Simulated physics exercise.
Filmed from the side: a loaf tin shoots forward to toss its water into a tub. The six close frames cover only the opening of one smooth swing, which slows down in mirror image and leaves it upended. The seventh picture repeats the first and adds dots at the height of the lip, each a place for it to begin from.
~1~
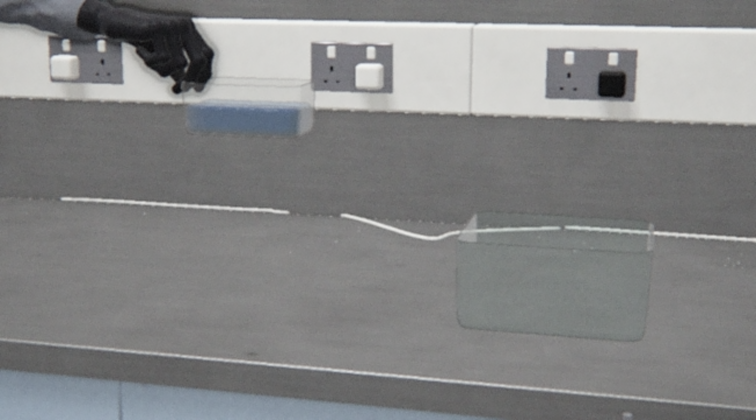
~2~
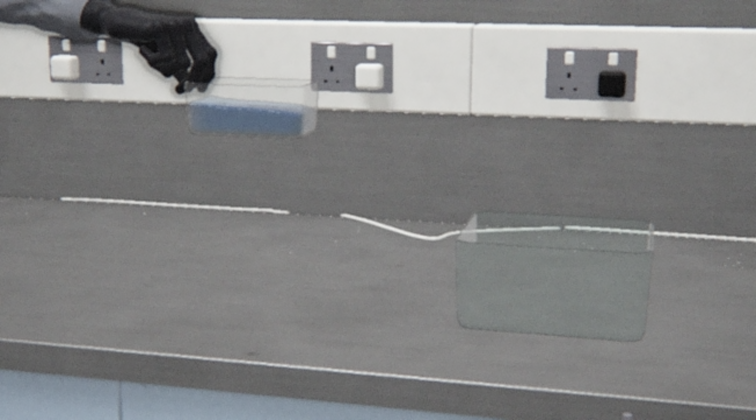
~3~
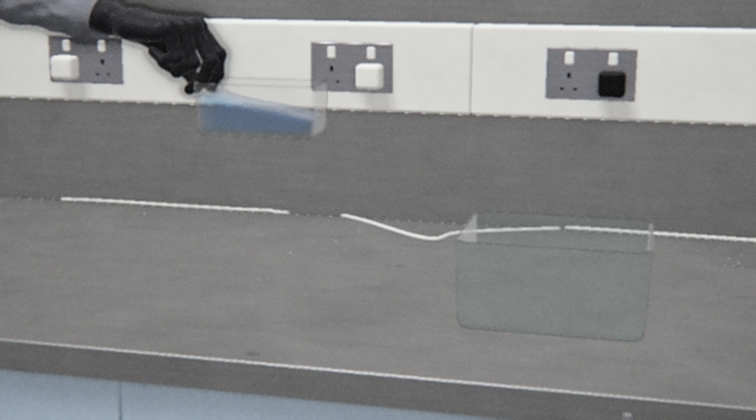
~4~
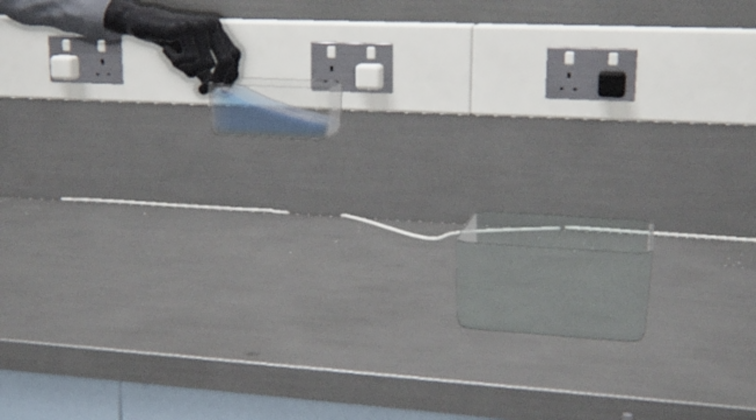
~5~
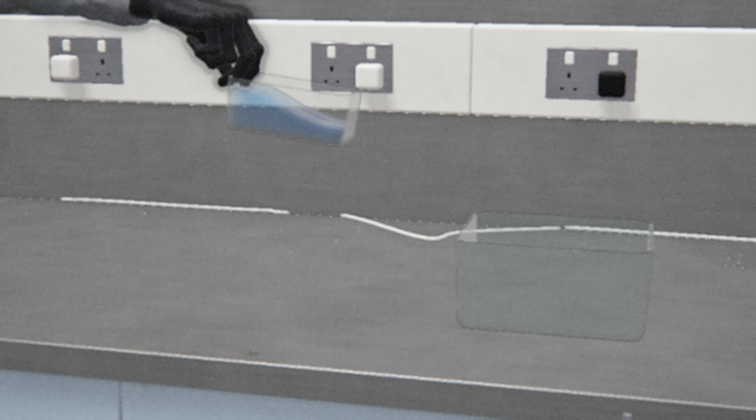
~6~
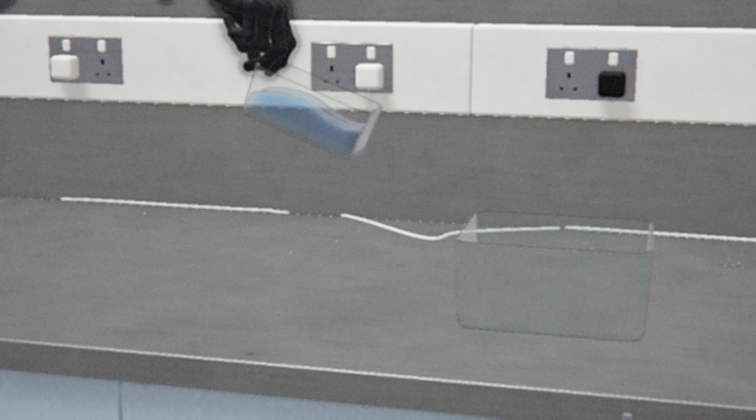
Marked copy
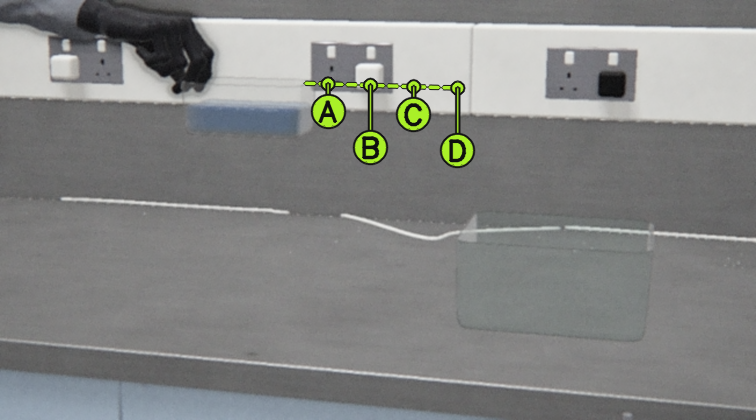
Black-gloved hand moving a clear container of blue liquid rightward above a grey counter with an empty tub, then tilting it.
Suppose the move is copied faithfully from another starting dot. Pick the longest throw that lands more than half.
A will do.
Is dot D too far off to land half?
No, not at all.
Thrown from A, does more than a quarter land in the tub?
Yes, it does.
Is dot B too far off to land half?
No, not at all.
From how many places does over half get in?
All of them.
On the marked copy, A at (328, 83); B at (370, 85); C at (413, 86); D at (457, 88).
If A is chosen, about 64 % lands in the tub, 29 % falls short and 6 % goes beside or beyond.
If B is chosen, about 75 % lands in the tub, 16 % falls short and 9 % goes beside or beyond.
If C is chosen, about 94 % lands in the tub, 4 % falls short.
If D is chosen, about 78 % lands in the tub, 2 % falls short and 19 % goes beside or beyond.
